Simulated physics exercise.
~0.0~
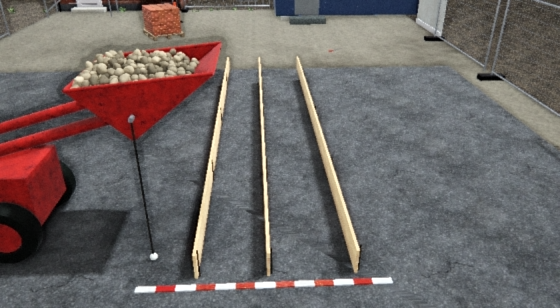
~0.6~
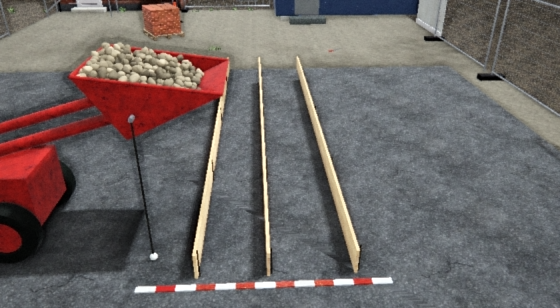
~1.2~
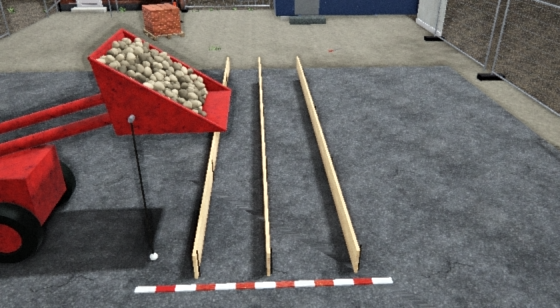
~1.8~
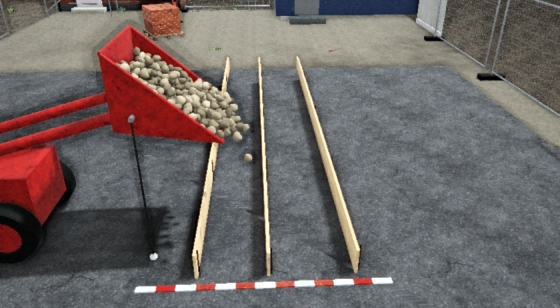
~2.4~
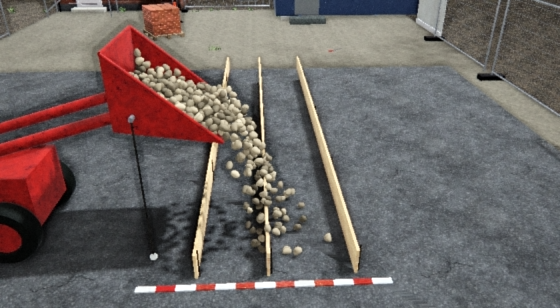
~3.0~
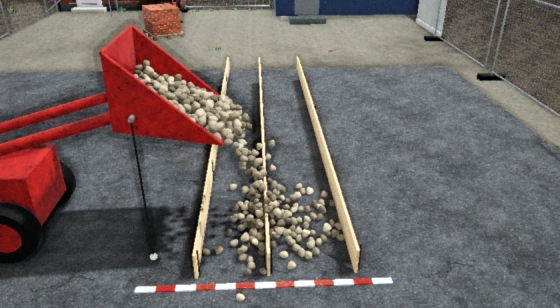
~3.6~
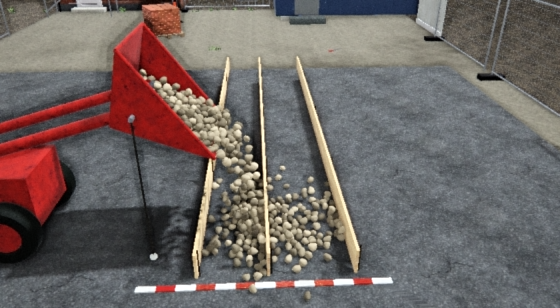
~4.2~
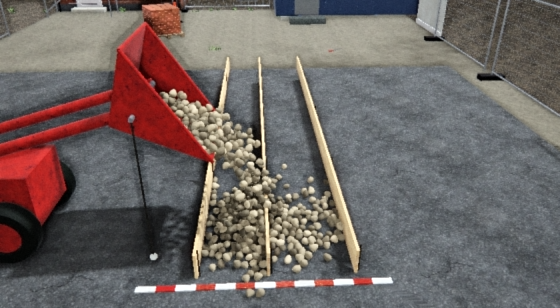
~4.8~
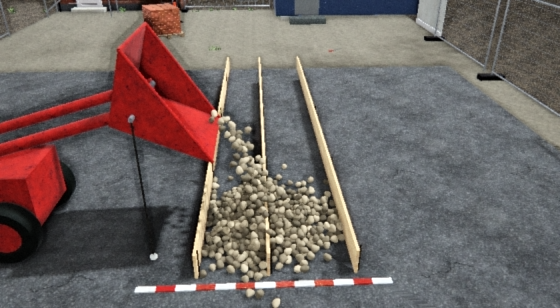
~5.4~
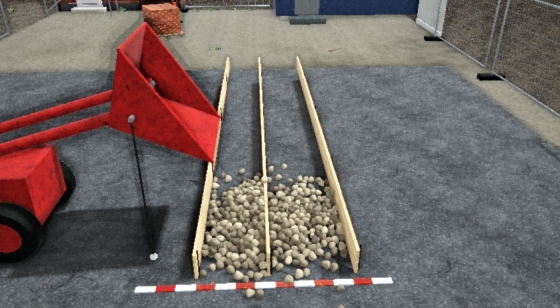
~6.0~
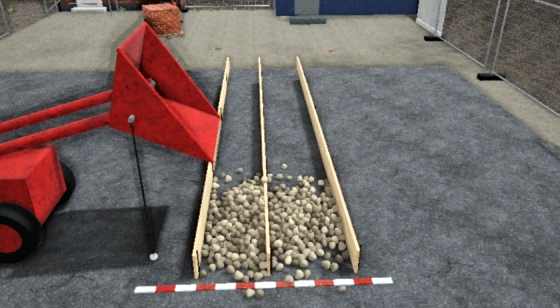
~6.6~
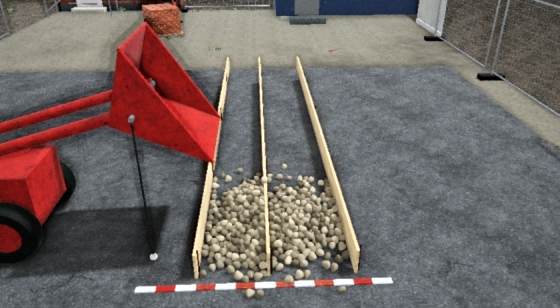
On a paved yard, a red loader tips its raised bucket of pale round stones to the right, and they pour over the nearest of three wooden boards, spreading into both bays until the bucket is empty and the stones lie still near the striped staff.
